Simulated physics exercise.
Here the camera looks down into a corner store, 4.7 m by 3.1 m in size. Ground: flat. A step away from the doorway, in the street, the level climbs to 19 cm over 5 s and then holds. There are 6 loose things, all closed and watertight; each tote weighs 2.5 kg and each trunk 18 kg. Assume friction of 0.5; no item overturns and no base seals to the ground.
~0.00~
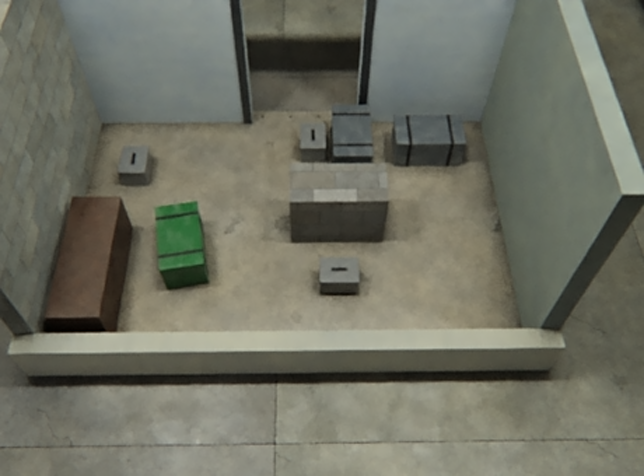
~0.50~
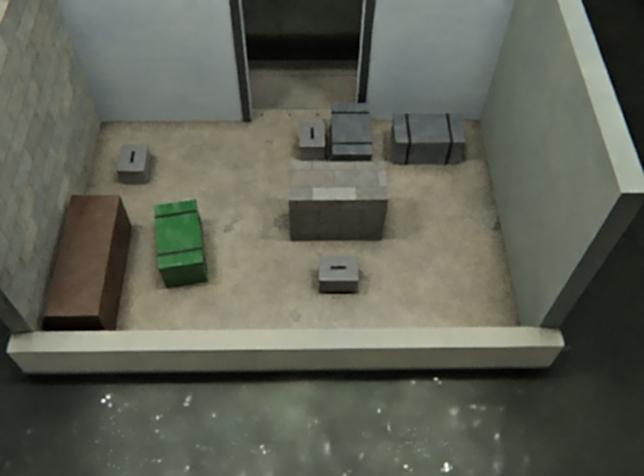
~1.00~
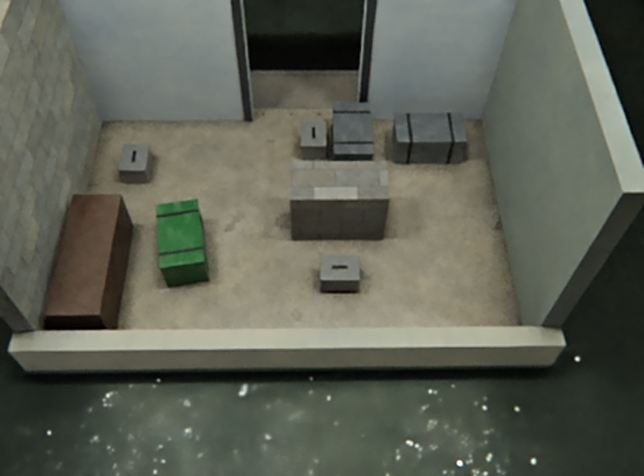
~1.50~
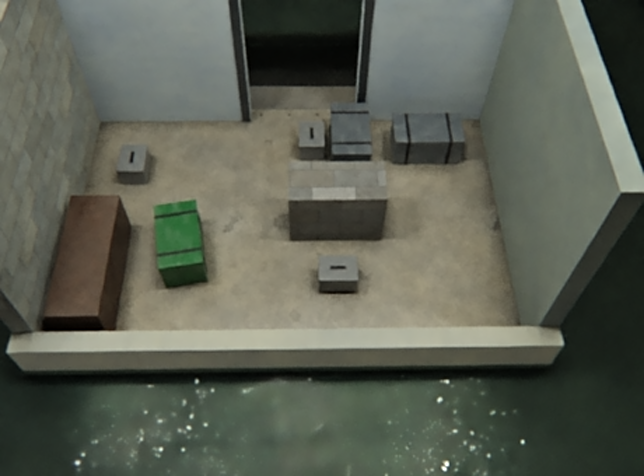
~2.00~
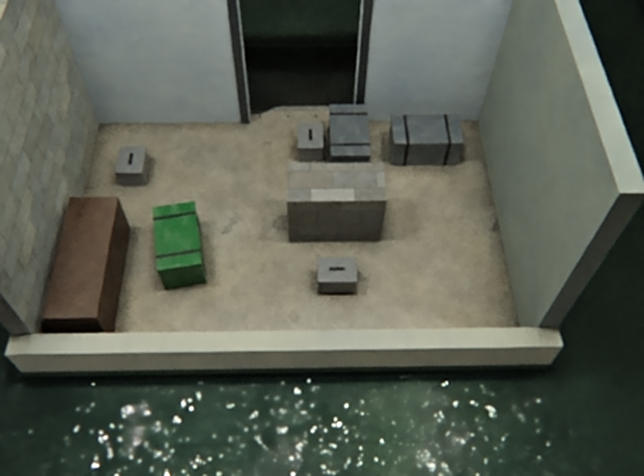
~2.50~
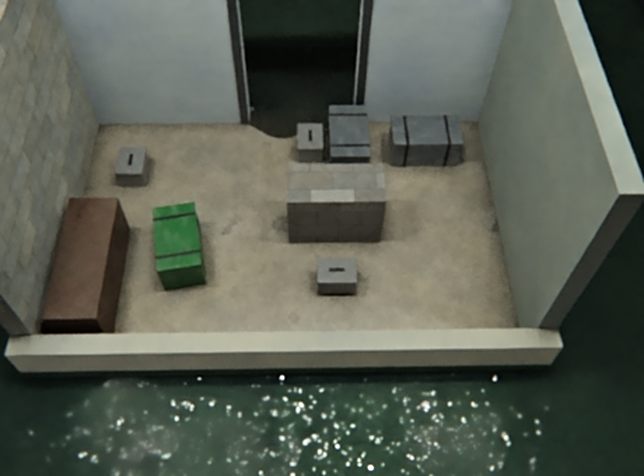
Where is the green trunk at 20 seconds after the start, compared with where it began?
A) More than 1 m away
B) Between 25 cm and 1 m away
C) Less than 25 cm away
More than 1 m away.
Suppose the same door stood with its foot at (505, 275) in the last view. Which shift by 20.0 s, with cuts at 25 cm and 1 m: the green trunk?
The green trunk ends up a great distance away.
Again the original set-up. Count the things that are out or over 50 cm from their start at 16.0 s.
The number by then is 6.
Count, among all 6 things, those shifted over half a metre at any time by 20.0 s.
By my tally, 6.
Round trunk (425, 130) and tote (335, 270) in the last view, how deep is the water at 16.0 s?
Roughly 13 and 10 cm.
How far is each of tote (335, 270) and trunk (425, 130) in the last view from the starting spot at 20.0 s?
In turn: 40 cm, 20 cm.
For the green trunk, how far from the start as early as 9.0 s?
Displacement by then near 80 cm.
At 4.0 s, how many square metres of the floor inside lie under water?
About 2.0 m2.
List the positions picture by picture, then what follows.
The first picture shows the green trunk at (179, 234) rests on the ground; water covers 0.0 m2; 0 of 6 have shifted.
The second picture shows the green trunk at (178, 233) rests on the ground; water covers 0.0 m2; 0 of 6 have shifted.
The third picture shows the green trunk at (179, 232), on the bottom; water covers 0.0 m2; 0 of 6 have shifted.
The fourth picture shows the green trunk at (178, 233) rests on the ground; 0.0 m2 under water; 0 of 6 have shifted.
The fifth picture shows the green trunk at (176, 235) rests on the ground; water covers 0.0 m2; 0 of 6 have shifted.
The sixth picture shows the green trunk at (176, 235), on the bottom; water covers 0.2 m2; 0 of 6 have shifted.
After 4.0 s the green trunk is near (176, 235), 0.0 m from its start, aground; 1 afloat.
After 9.0 s the green trunk is near (155, 292), 0.7 m from its start, afloat; 5 afloat.
After 16.0 s the green trunk is near (377, 236), 2.1 m from its start, afloat; 6 afloat.
After 20.0 s the green trunk is near (423, 212), 2.6 m from its start, afloat; 6 afloat.
